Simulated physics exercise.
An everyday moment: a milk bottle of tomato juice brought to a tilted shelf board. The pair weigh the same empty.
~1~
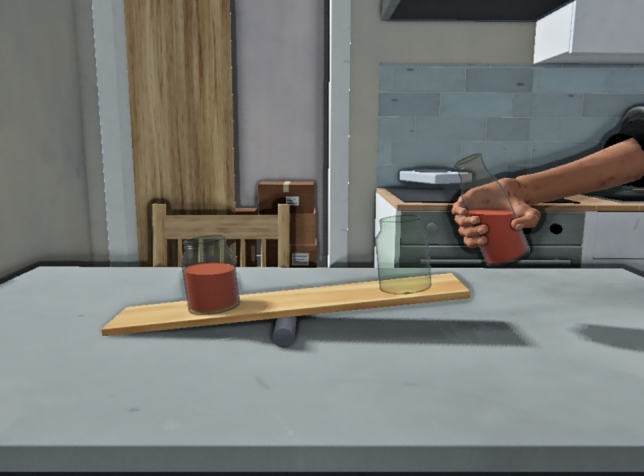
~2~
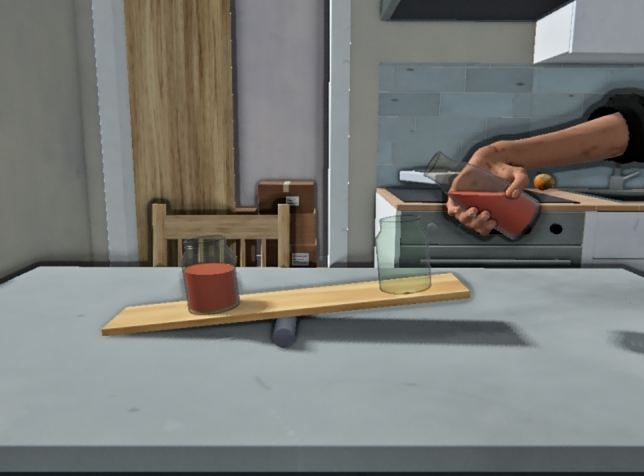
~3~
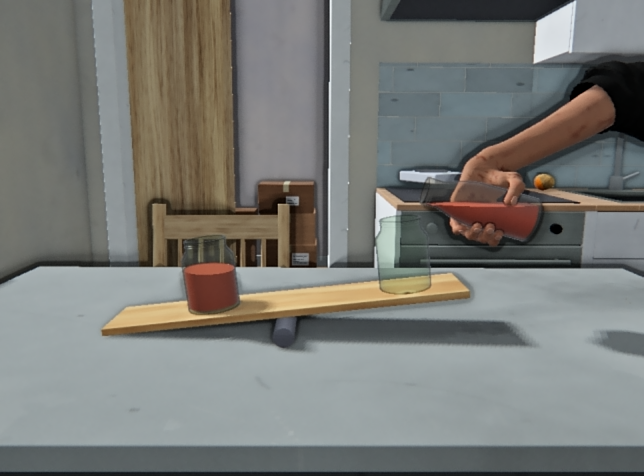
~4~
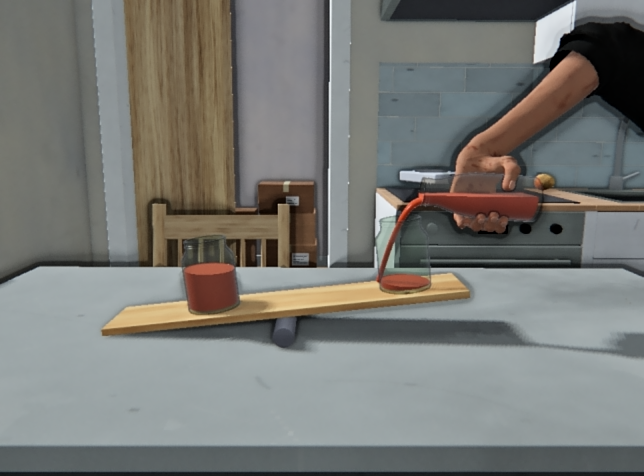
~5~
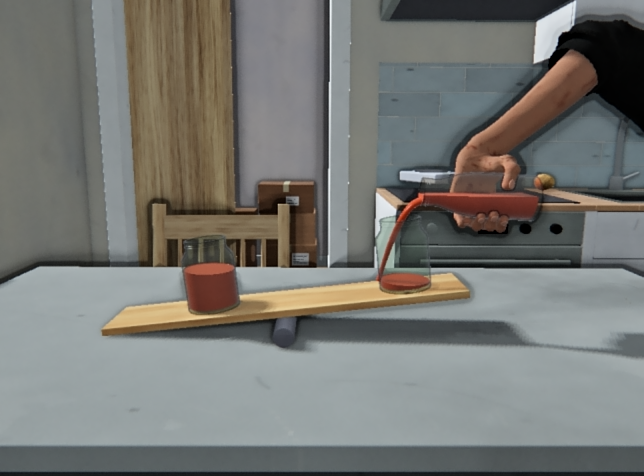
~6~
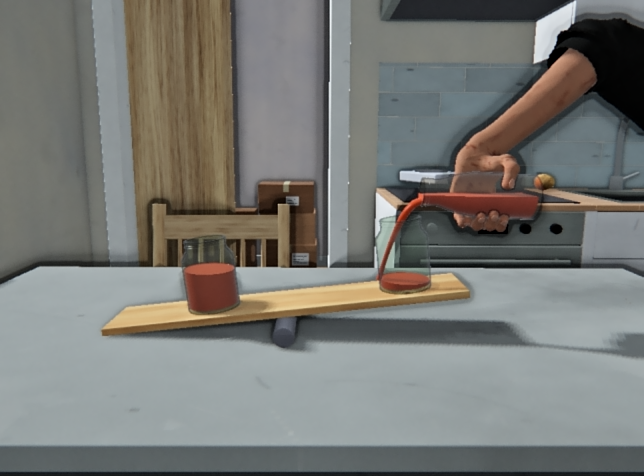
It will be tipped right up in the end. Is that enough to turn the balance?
The shelf board tips the other way.
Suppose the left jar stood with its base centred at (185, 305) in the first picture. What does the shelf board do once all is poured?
In that case: Swings across.
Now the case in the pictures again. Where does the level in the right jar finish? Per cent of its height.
About 50 per cent.
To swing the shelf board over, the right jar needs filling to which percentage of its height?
Near 15 in a hundred.
Shortly, the right jar is about a quarter full; the shelf board has swung over, and that end is down.
Then, the right jar is about half full; the shelf board has swung over, and that end is down.
At the finish, the right jar is about half full; the shelf board has swung over, and that end is down.
